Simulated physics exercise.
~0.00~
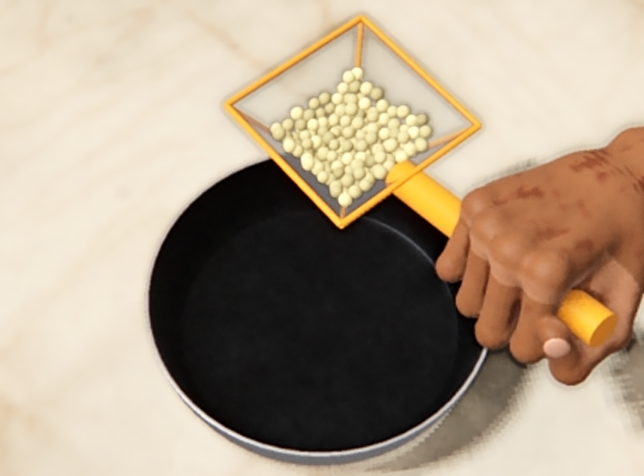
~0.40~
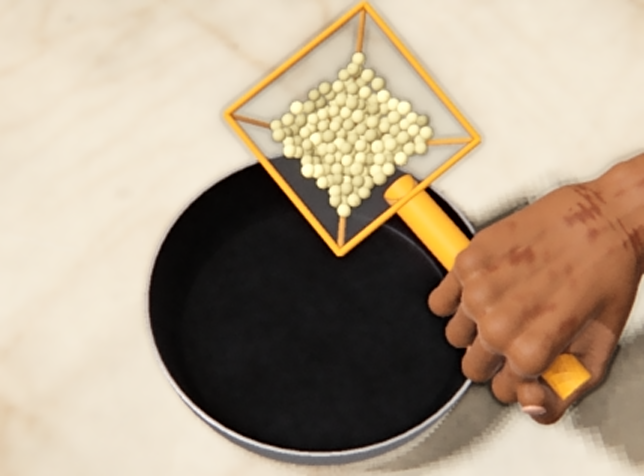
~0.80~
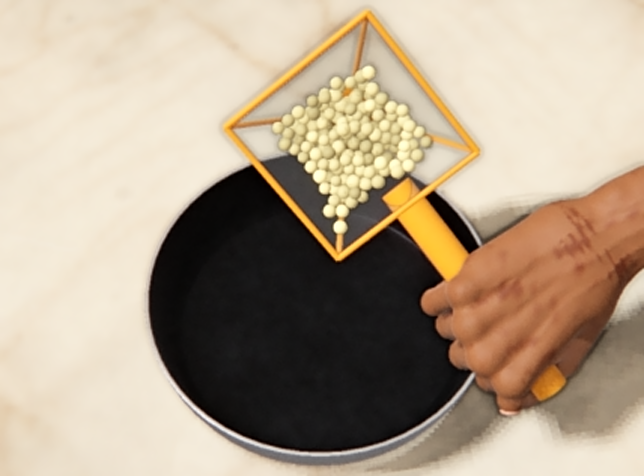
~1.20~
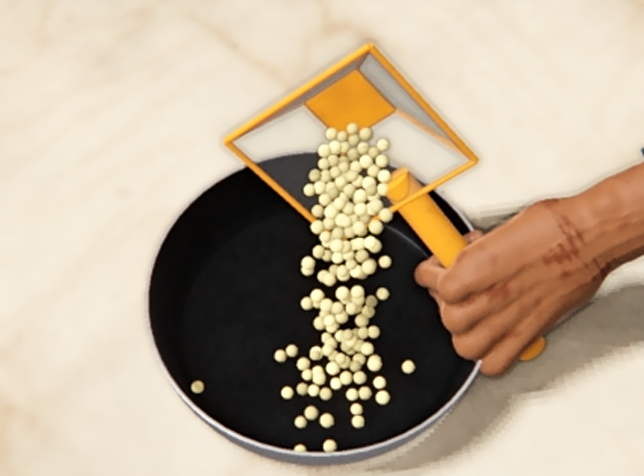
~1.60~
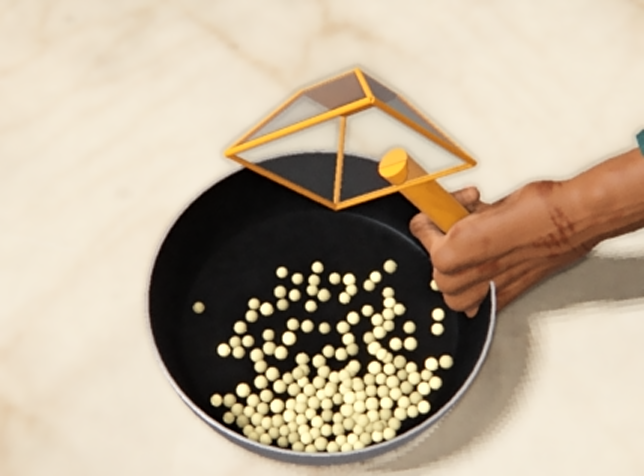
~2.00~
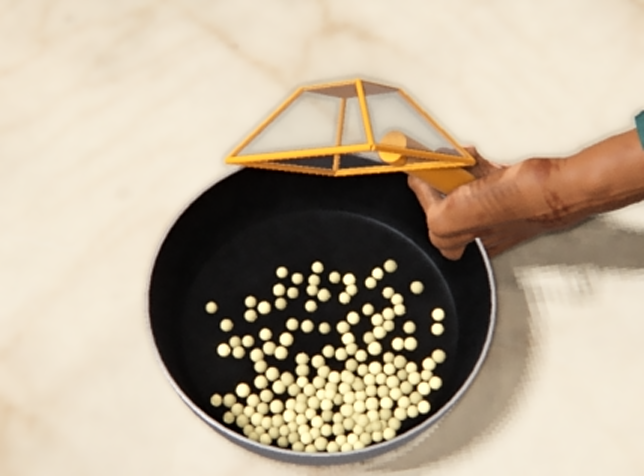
The clip opens on a square, clear-sided scoop with orange edges, filled with pale round beans and held by its orange handle above the far rim of a black pan on a light marbled surface. A hand reaching in from the right begins tilting the scoop, and at first the beans stay bunched inside. As it tips further, they pour out in a thick stream, scattering toward the near side of the pan. The scoop empties and keeps turning until it is upside down. At the end, the beans lie still, heaped near the bottom edge with looser ones spread behind.
